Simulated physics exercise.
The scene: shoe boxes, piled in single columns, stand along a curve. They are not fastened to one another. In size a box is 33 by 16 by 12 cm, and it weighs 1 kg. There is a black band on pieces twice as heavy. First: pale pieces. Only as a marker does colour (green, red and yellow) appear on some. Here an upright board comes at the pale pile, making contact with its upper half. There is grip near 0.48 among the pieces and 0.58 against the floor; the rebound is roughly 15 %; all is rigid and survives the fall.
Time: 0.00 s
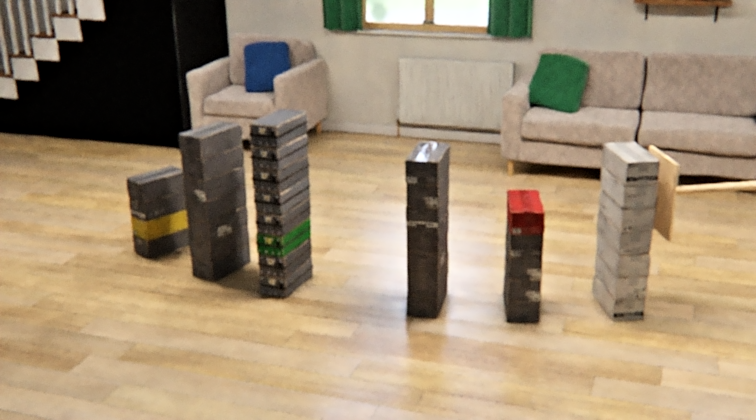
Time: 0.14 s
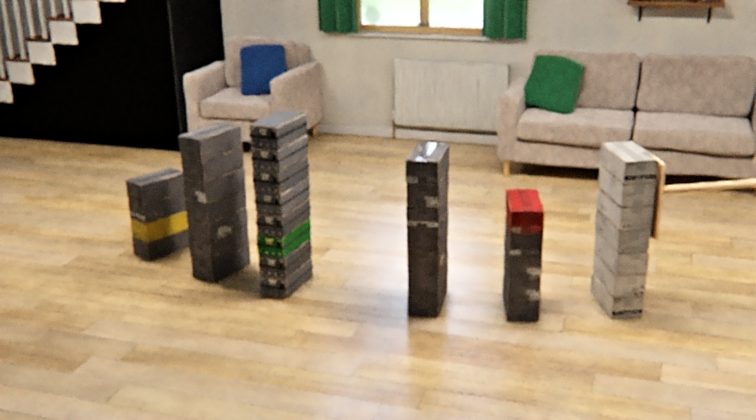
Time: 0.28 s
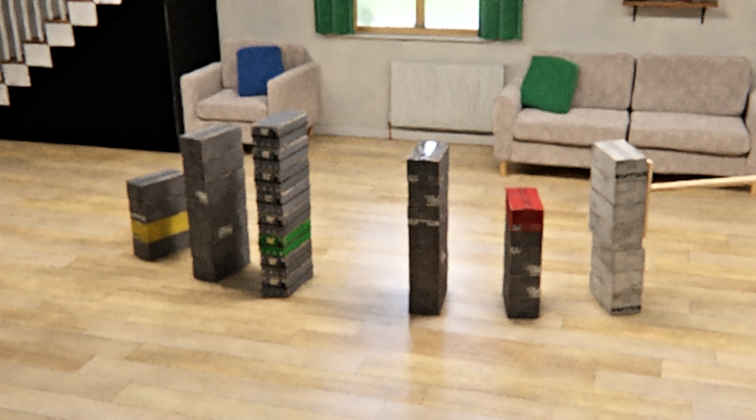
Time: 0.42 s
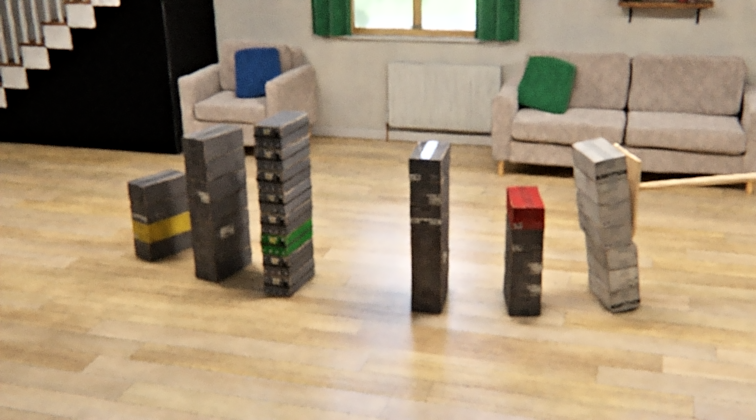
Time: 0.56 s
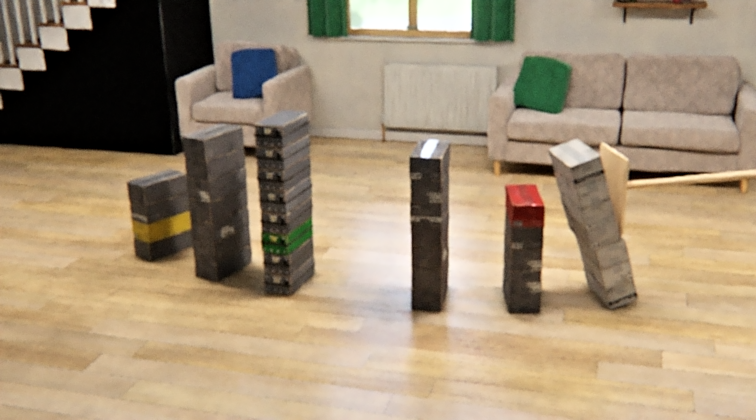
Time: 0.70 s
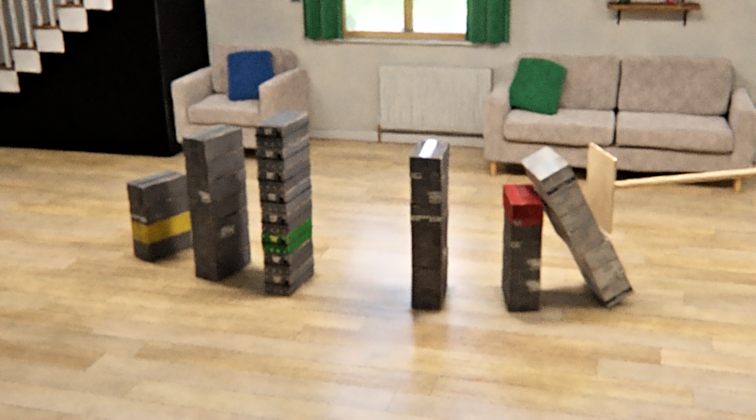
A flat upright board on a pole closes in from the right on the pale stack of boxes at the end of a curved row. It presses against the stack's upper half, and the stack leans steadily left until its top meets the shorter red-topped stack, while the others stay standing.
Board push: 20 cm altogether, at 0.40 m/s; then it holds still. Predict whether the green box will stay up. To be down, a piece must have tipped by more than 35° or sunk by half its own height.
Prediction: It will.
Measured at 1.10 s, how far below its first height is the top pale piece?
I'd put it at close to 10 cm below where it started.
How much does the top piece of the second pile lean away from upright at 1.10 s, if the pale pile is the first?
It leans some 20°.
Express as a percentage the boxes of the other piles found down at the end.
Estimate: Close to 40%.
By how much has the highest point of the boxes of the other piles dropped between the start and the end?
Roughly 0 centimetres lower at the end.
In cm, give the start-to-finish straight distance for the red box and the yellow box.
Red ends up some 80 cm away; yellow ends up some 0 cm away.
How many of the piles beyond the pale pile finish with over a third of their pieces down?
The count is 2.
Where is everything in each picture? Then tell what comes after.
In the first picture (pixels give the middle of a visible side; the camera moves round a little), board (675, 193) 8 cm short; green box (298, 237); red box (528, 224); yellow box (170, 224); none of the others has stirred.
The second picture shows board (662, 192) 24 mm short; green box (298, 237).
The third picture shows board (649, 191) 32 mm in; green box (299, 237).
The fourth picture shows board (638, 189) 9 cm in, top of the pale pile leaning 9°; green box (301, 236); none of the others has stirred.
The fifth picture shows board (626, 188) 14 cm in, top of the pale pile leaning 17°; green box (301, 235); none of the others has stirred.
The sixth picture shows board (614, 187) 20 cm in, top of the pale pile leaning 28°; green box (301, 235); red box (528, 215); yellow box (170, 228); none of the others has stirred.
After 1.10 s, 7 of the pale pile down; none of the 31 other boxes down, 5 disturbed; green box unmoved; red box 25° from how it stood.
After 1.70 s, 7 of the pale pile down; 12 of the 31 other boxes down; green box unmoved; red box 20° from how it stood, 18 cm lower.
In the end (3.4 s), 7 of the pale pile down; 12 of the 31 other boxes down; green box unmoved; red box 32 cm lower; yellow box unmoved. From the last view, middles, green box near (286, 233), red box near (383, 260).
